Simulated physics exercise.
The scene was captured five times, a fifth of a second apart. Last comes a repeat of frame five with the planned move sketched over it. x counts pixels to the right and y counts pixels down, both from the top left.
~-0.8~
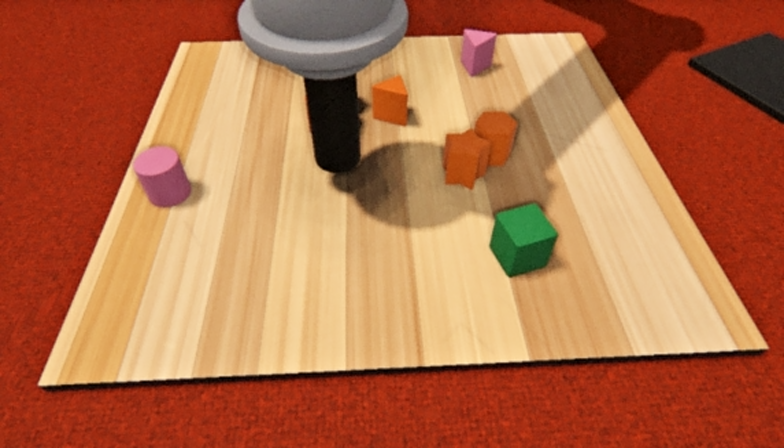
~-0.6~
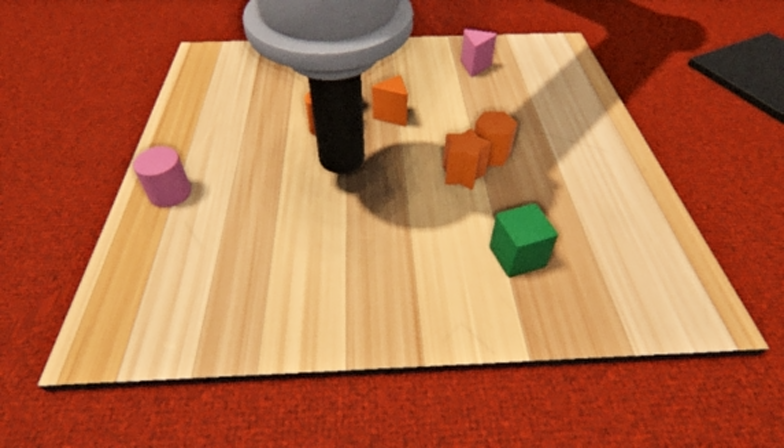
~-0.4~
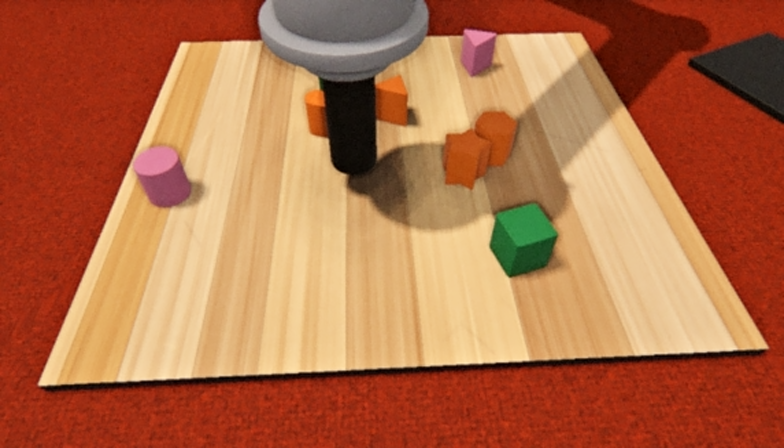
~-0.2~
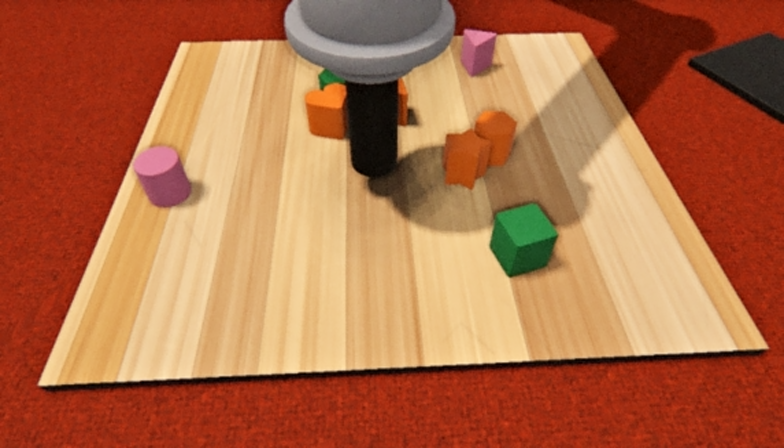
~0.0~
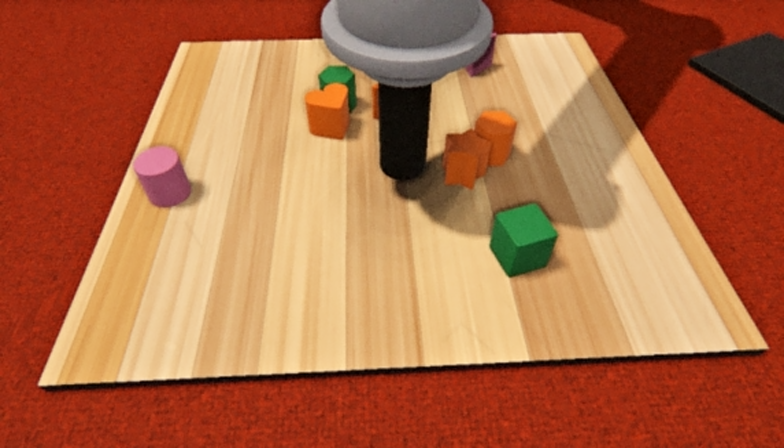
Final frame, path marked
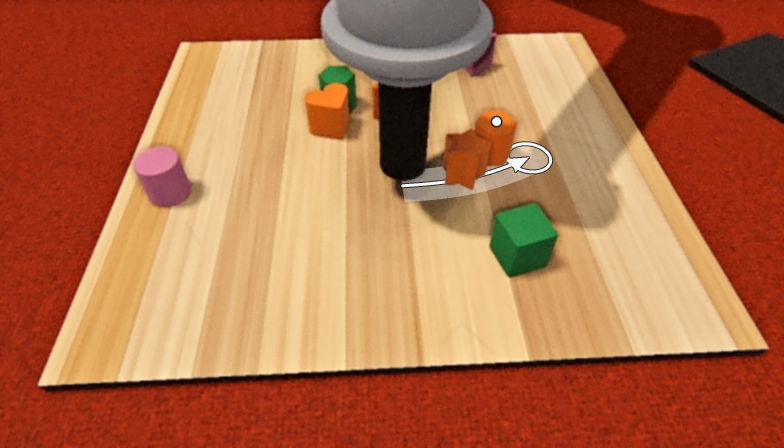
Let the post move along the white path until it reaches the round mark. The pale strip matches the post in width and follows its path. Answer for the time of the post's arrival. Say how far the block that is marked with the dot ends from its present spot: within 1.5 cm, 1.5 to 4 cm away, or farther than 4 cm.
My answer is that it shifts over 4 cm.
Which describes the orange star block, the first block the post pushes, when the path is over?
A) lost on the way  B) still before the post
(B)
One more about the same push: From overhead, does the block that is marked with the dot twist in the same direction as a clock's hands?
The answer is no.
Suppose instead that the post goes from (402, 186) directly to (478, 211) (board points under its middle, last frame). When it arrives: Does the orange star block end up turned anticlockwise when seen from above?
Answer: Yes.
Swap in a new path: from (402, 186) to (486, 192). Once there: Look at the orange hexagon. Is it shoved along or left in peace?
Once the post is done, the orange hexagon is in a new spot.
Drawn move, from (402, 186) over (471, 177) to (529, 157); the dot is on the orange hexagon.
The first path, step by step. One third of the way, post (453, 162); orange star block (492, 140), turned 20° anticlockwise; orange hexagon (504, 119), turned 15° anticlockwise.
Two thirds of the way, post (497, 152); orange star block (535, 131), turned 15° anticlockwise; orange hexagon (530, 105), turned 65° anticlockwise.
At the end, post (534, 138); orange star block (574, 120); orange hexagon (536, 100), turned 95° anticlockwise.
